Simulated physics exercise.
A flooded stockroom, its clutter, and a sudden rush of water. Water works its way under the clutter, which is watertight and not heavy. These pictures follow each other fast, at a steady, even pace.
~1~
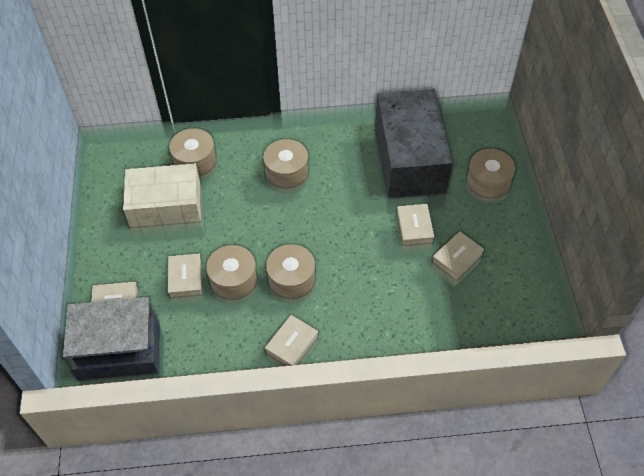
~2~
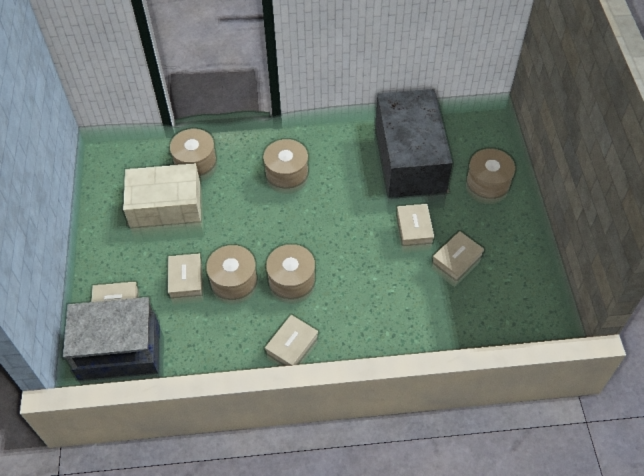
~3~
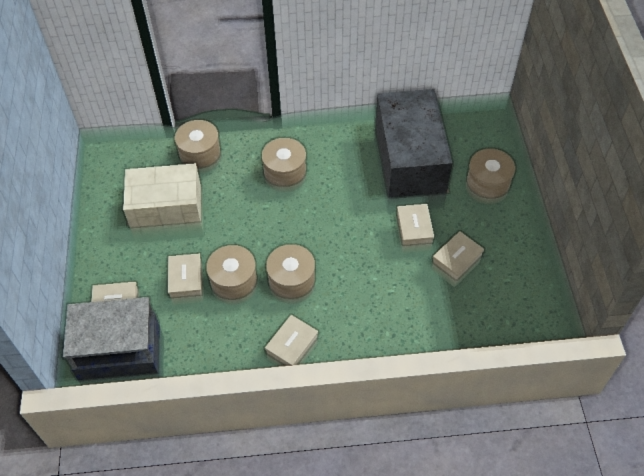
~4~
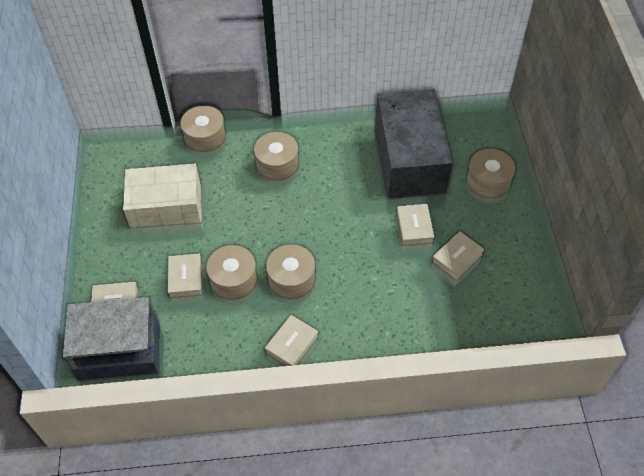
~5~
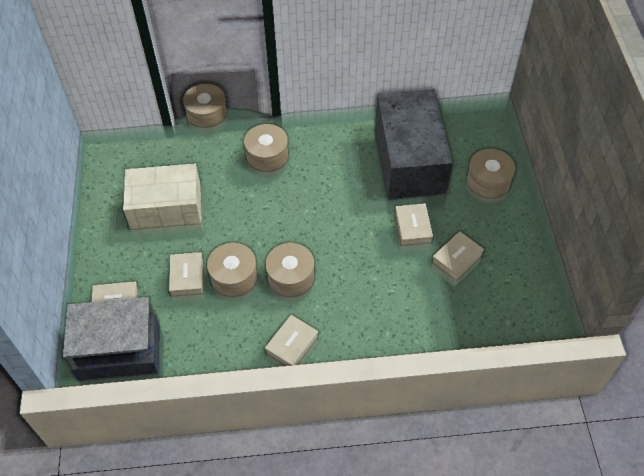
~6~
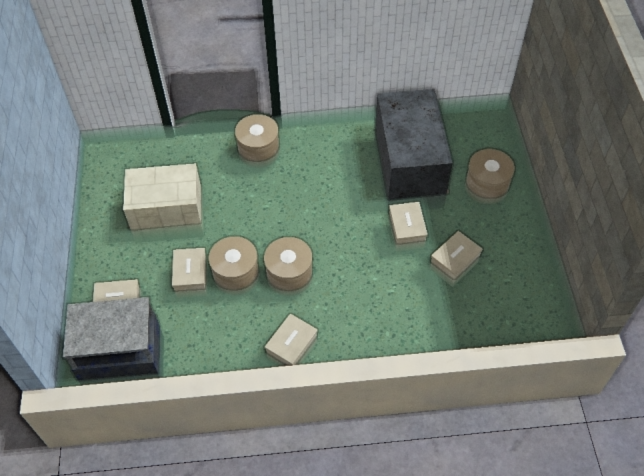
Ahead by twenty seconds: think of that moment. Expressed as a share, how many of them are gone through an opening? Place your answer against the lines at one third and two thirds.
It sits between the two lines.
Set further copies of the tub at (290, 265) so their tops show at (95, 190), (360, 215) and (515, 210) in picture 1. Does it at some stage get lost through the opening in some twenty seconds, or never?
Per object, in the order given: Exits at some point / exits at some point / never exits.
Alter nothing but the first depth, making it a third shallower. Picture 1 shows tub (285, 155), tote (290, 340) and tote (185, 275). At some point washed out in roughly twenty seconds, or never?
Swept away, held back, held back.
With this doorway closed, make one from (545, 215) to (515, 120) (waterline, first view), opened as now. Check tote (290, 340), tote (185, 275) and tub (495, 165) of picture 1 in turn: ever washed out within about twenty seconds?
One by one as named: Doesn't escape, doesn't escape and gets away.
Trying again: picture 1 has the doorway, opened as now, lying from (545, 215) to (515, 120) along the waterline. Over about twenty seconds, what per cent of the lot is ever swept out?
Some 50 per cent of the lot.
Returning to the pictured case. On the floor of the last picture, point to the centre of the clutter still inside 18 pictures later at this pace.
Estimate: Close to (268, 219) px.
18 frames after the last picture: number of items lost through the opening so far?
By my count it is 2.
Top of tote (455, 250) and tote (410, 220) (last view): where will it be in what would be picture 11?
About (427, 248), then about (354, 204).
A moment on, 2 of 10 are out; 8 afloat.
Next, 2 of 10 are out; 8 afloat.
Later, 5 of 10 are out; 1 afloat.
In the end, 5 of 10 are out; 0 afloat.
